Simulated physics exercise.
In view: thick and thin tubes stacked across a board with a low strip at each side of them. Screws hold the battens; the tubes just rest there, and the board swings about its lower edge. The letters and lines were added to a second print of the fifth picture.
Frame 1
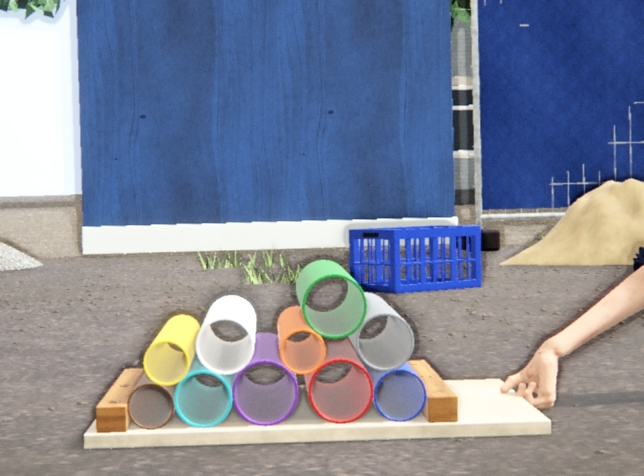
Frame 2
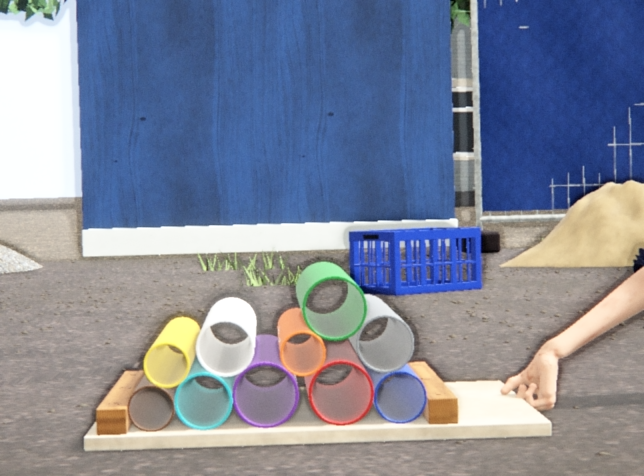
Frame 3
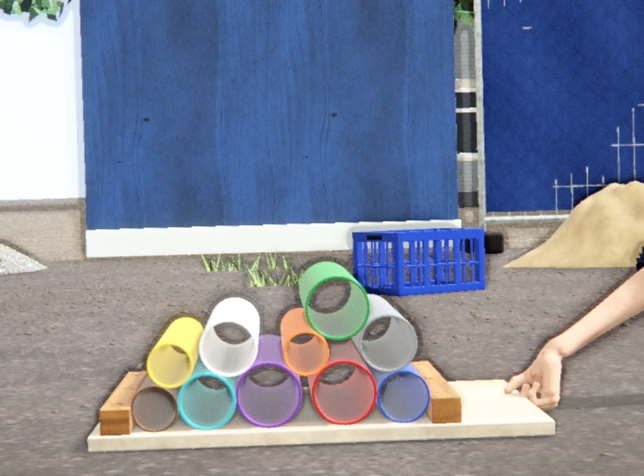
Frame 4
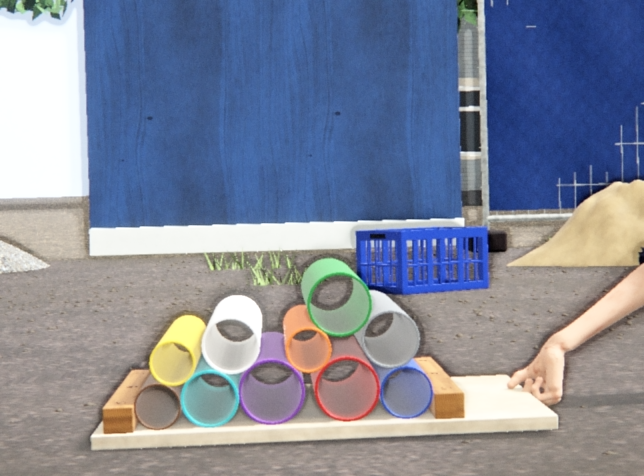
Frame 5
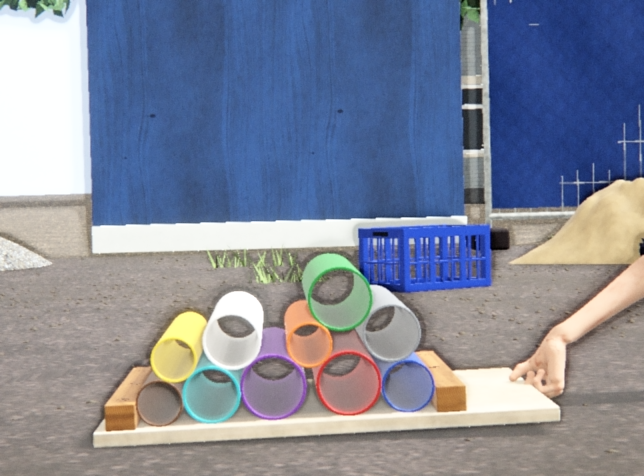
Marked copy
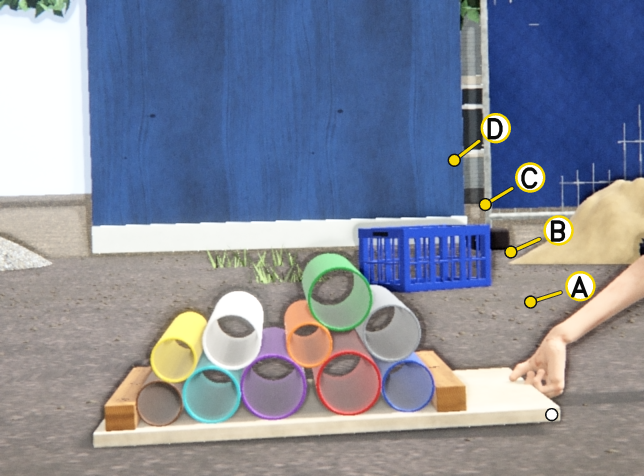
At first, colourful tubes sit stacked between two wooden strips on a pale board, with a green one on top and a hand at the board's right end. The whole view then drifts very slightly, the scene shifting a touch to the right, while the hand, board and tubes stay still relative to one another.
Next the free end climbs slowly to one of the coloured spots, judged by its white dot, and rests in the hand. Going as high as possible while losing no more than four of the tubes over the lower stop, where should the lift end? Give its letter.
It can be raised to D.
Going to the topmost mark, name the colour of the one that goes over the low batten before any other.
First is the yellow one.
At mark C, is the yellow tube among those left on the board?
No, with C.
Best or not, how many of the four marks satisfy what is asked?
Four of the four.
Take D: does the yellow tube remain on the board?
No, with D.
On the copy, A at (531, 302); B at (511, 252); C at (485, 204); D at (454, 160); the white dot at (552, 415).
On D. First, board at 20°.
Then, board at 36°.
Finally, board at 36°, four over the low batten (yellow, orange, white, green).
By contrast, A none over the low batten; B one over the low batten (yellow); C two over the low batten (yellow, white).
